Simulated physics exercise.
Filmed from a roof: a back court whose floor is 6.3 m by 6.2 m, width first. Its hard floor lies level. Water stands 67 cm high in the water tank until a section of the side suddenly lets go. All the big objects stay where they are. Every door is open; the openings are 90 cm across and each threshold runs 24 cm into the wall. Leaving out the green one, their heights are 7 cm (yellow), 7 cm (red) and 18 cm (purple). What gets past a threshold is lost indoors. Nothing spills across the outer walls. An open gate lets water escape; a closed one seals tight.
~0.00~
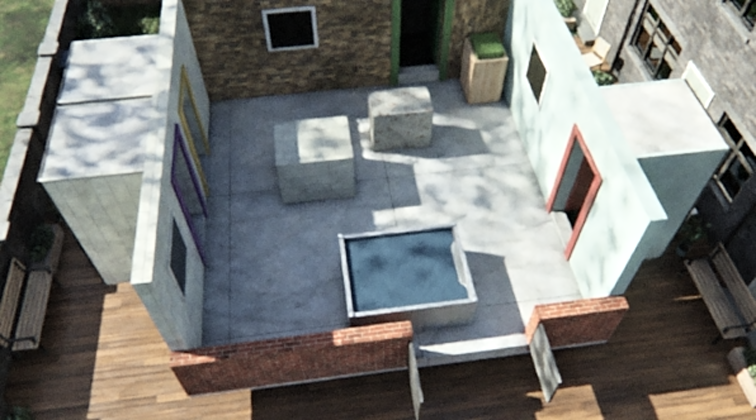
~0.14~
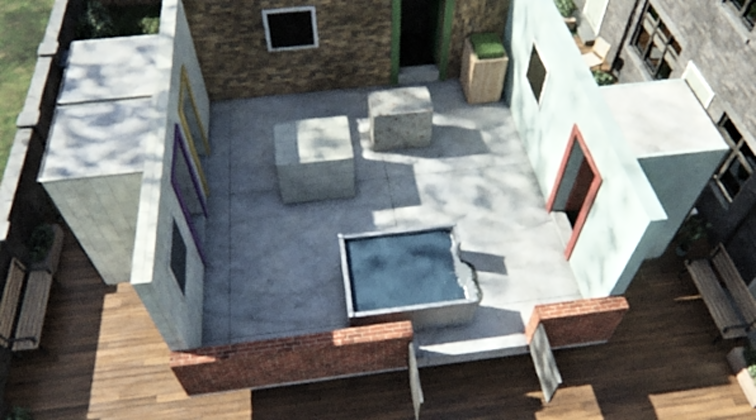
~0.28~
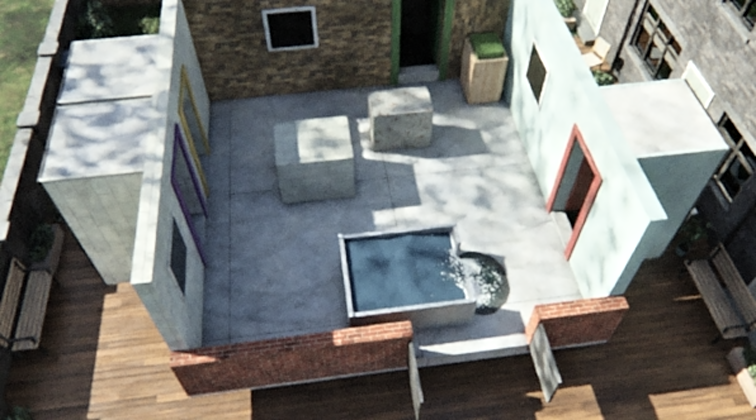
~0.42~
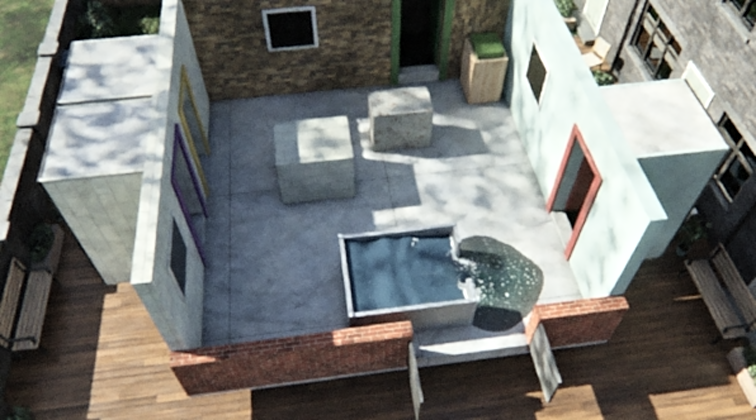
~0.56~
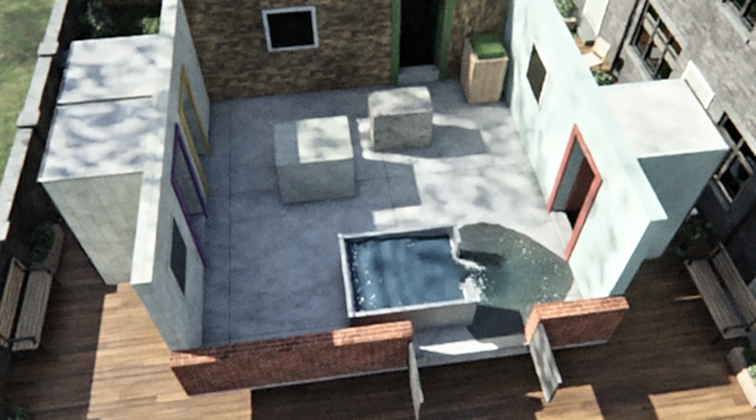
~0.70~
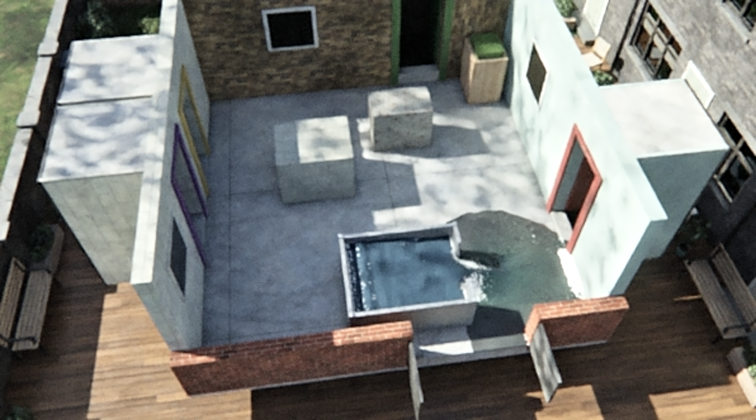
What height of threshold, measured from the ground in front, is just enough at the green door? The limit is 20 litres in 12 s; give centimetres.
About 7.5 cm.
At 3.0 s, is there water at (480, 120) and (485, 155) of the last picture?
In turn: Under water, flooded.
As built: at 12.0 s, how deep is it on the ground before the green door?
Roughly 5.5 cm deep.
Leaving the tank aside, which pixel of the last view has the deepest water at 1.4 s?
Near (583, 323).
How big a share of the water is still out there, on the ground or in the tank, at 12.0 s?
Roughly 74 in a hundred.
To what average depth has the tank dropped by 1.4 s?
Some 44 cm.
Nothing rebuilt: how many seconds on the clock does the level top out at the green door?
Around 5.5 s.
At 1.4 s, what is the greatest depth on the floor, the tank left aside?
About 40 cm.
After 1.4 s water covers 15 % of the floor, deepest (40 cm) near (583, 323); it has not reached the green door.
After 3.0 s water covers 25 % of the floor, deepest (22 cm) near (531, 299); it has not reached the green door.
After 12.0 s water covers 80 % of the floor, deepest (7 cm) near (227, 102); 6 cm at the green door, 0 litres in over its 25 cm threshold.
At the green door as built, the water arrived by 3.9 s and peaked near 12 cm at 5.4 s.
With a threshold of 6.5 cm, 34 litres would have come in within the 12 s; with 8.5 cm, 12 litres. So under 20 litres takes about 7.5 cm.
